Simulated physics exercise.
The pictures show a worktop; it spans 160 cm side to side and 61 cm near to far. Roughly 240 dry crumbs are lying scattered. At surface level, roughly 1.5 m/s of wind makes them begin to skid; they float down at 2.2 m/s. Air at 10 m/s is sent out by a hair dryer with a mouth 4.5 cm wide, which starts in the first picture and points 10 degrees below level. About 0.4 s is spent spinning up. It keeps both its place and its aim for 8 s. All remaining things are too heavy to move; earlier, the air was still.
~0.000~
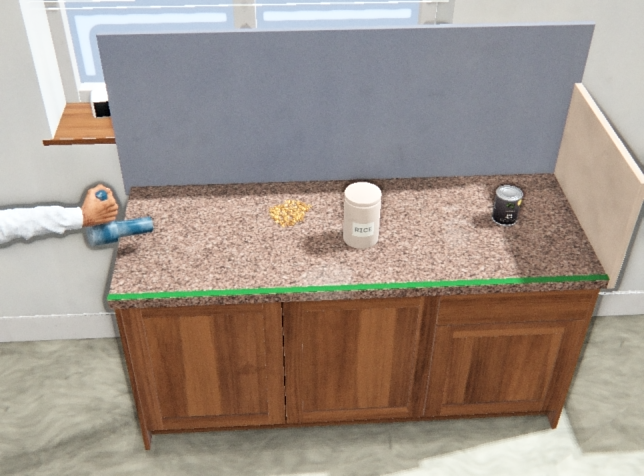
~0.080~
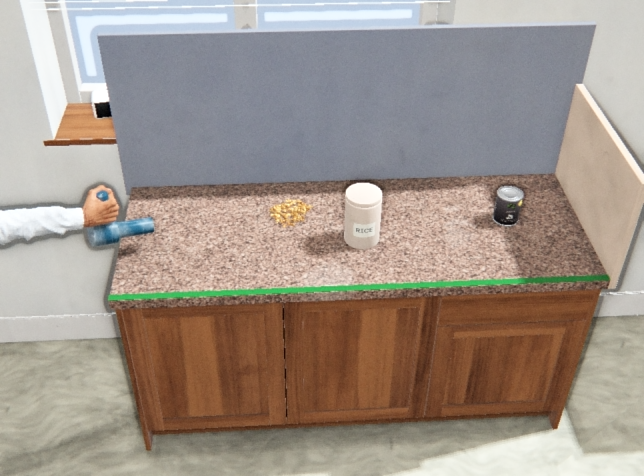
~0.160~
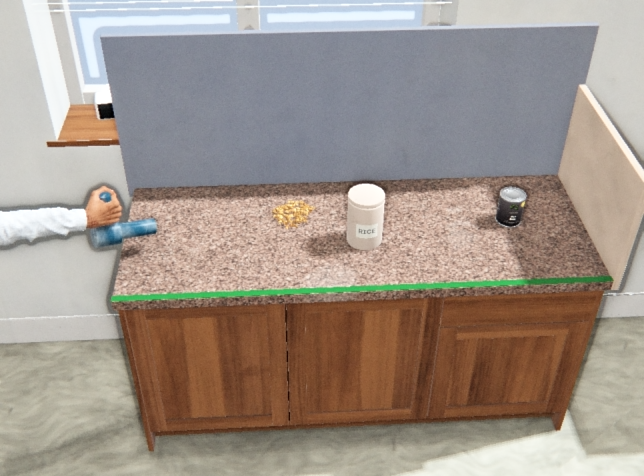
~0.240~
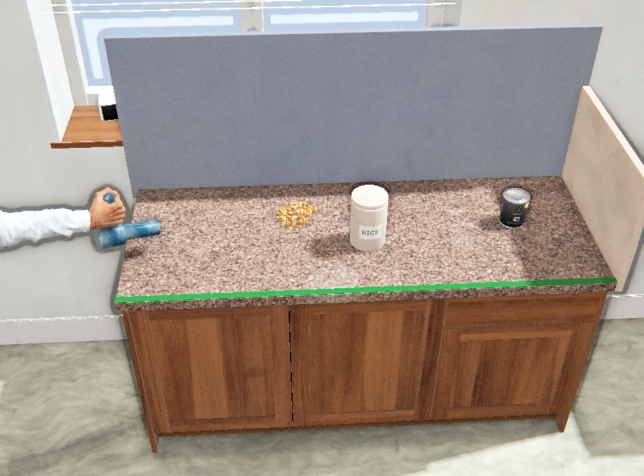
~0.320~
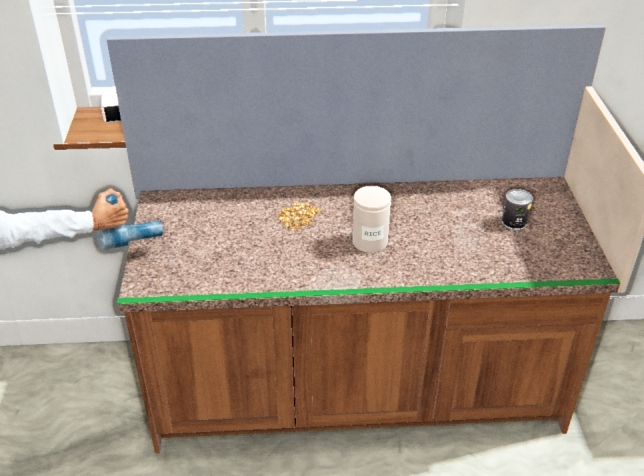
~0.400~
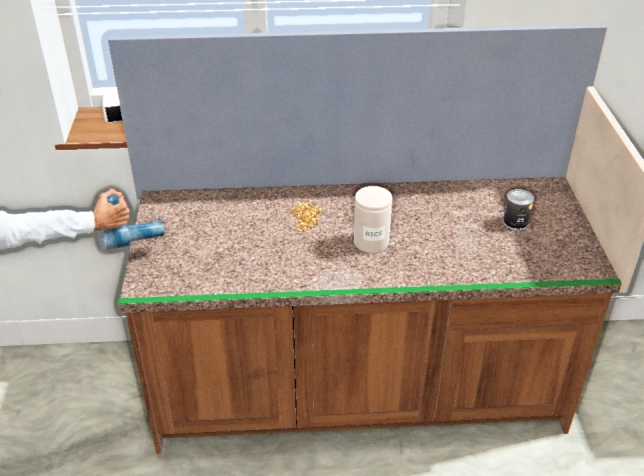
We see a hand holding a blue hair dryer at the left end of a speckled worktop with a jar and a dark tin; the scattered yellowish crumbs stay still at first, then some shift slightly to the right.
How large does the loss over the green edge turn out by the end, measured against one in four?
Over a quarter escapes that way.
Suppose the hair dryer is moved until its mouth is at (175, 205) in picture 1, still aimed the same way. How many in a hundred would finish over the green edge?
You'd be looking at something like 15 in a hundred.
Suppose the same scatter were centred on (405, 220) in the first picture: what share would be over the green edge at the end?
Roughly 5 per cent.
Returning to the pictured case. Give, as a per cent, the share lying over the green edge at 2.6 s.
Share: Around 30 percent.
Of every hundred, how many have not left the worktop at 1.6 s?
About 100 % remain.
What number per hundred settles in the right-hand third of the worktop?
Roughly 50 in a hundred.
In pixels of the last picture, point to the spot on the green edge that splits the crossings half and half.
(618, 284).
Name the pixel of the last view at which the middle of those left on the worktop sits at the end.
Around (550, 203).
After 1.6 s the count stands so, 1 % are over the green edge; the middle of those still in play is near (547, 200).
After 2.6 s the count stands so, 31 % are over the green edge; the middle of those still in play is near (544, 199).
After 4.4 s the count stands so, 40 % are over the green edge; the middle of those still in play is near (549, 200).
After 8.0 s, at the end, 50 % are over the green edge; the middle of those still in play is near (550, 203).
